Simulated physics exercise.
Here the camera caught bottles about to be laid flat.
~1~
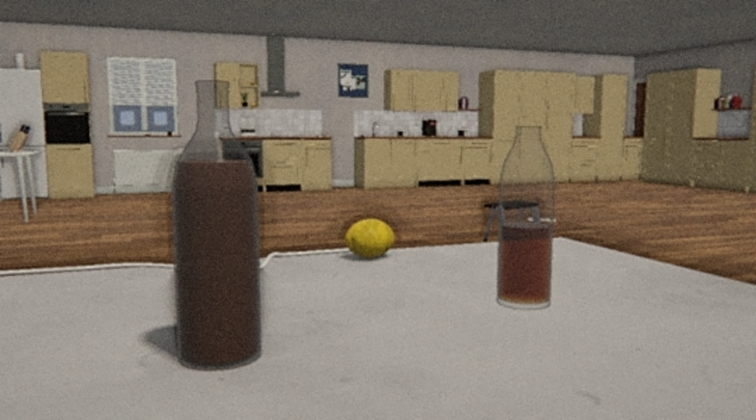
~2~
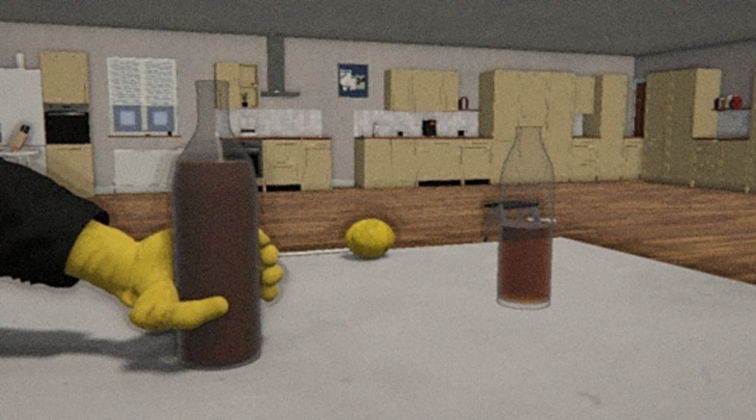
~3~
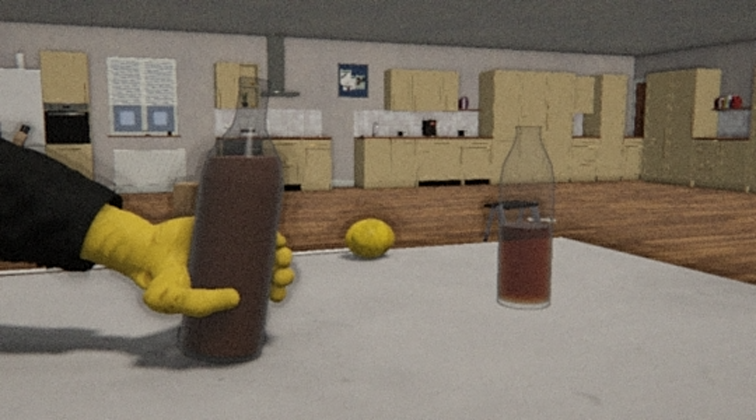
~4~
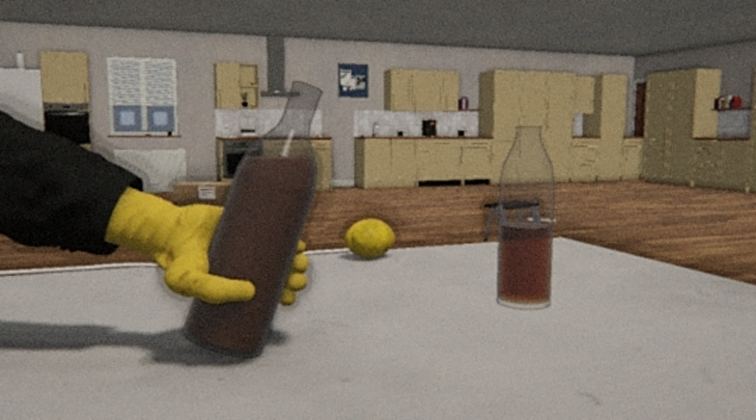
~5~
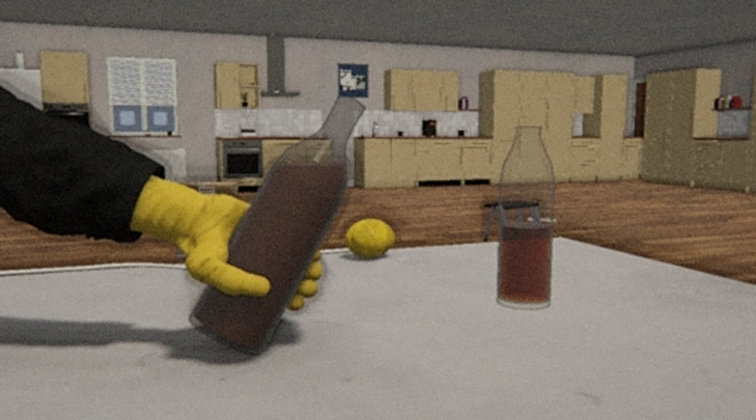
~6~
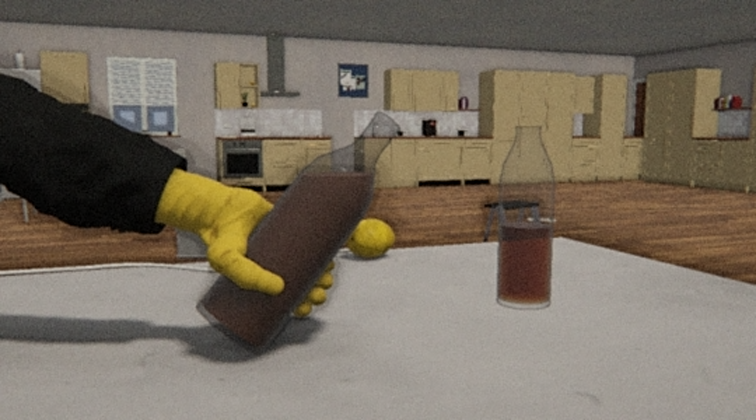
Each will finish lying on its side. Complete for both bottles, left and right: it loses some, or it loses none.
Left: It loses some. Right: It loses some.
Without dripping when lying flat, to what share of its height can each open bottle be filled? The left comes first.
Around 24 percent, then around 24 percent.
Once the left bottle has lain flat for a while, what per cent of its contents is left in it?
Roughly 35 in a hundred is kept.
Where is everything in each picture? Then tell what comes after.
Both stand upright; left bottle (216, 219) about two thirds full, open; right bottle (526, 213) about half full, open, in the first picture.
A hand takes the left bottle; left bottle about two thirds full, surface at (215, 162); right bottle about half full, surface at (526, 226), in the second picture.
The left bottle leans; left bottle (239, 213) about two thirds full; right bottle (526, 213) about half full, in the third picture.
The left bottle leans; left bottle about two thirds full, surface at (284, 158); right bottle about half full, surface at (526, 226), in the fourth picture.
The left bottle leans; left bottle (292, 214) tipped 30°; right bottle (526, 213) about half full, in the fifth picture.
The left bottle leans; left bottle (313, 220) tipped 40°, open; right bottle about half full, surface at (526, 226), open, in the sixth picture.
Next, the left bottle is nearly down; left bottle, dry at the neck.
After that, the left bottle lies flat; left bottle, some has come out.
Finally, both lie flat; left bottle, some has come out; right bottle, some has come out.
